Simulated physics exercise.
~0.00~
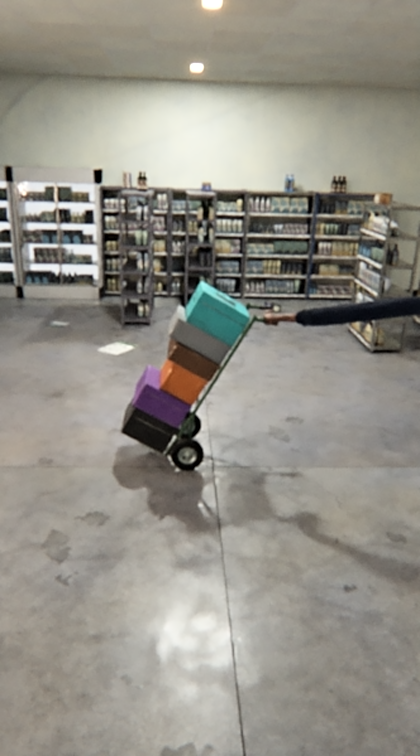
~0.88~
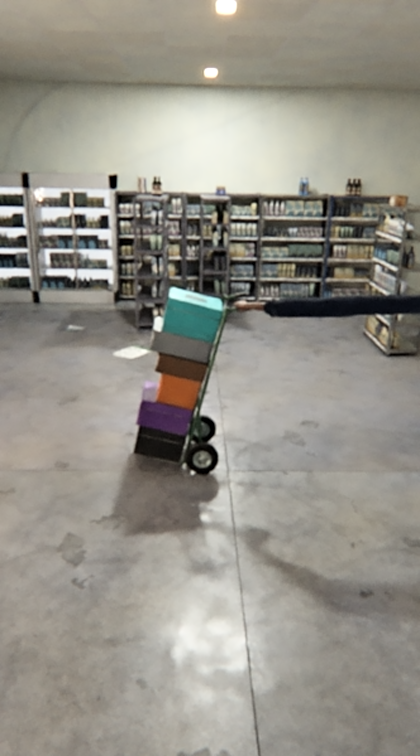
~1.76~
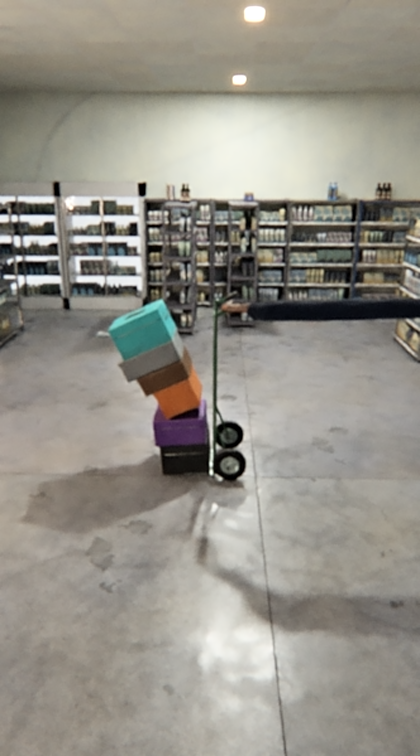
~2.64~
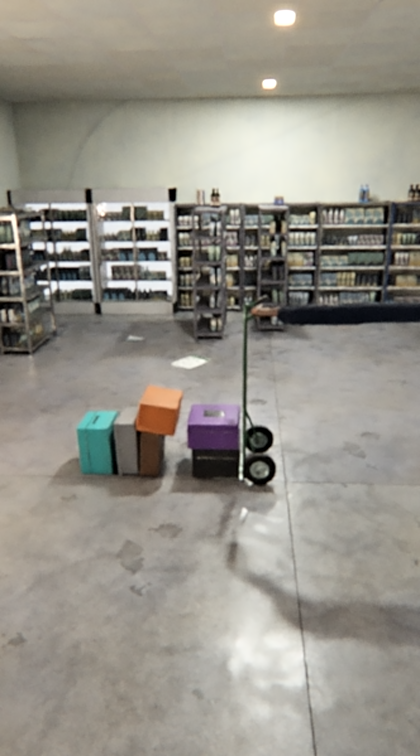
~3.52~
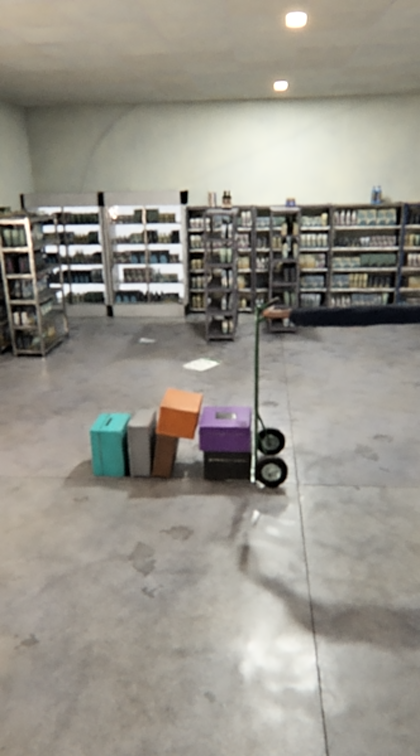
A two-wheeled hand truck, tilted back toward the right and held by a dark-sleeved arm, carries a stack of closed boxes across a grey concrete floor, seen from the side in a storeroom with stocked shelves behind. A turquoise box tops the stack, above grey, brown, orange, purple and black ones. The arm swings the truck upright as the view pans slightly left. The upper four lean and topple off leftward. The turquoise, grey and brown boxes end standing on the floor, the orange one rests tilted at their right, and the purple stays on the black beside the truck.
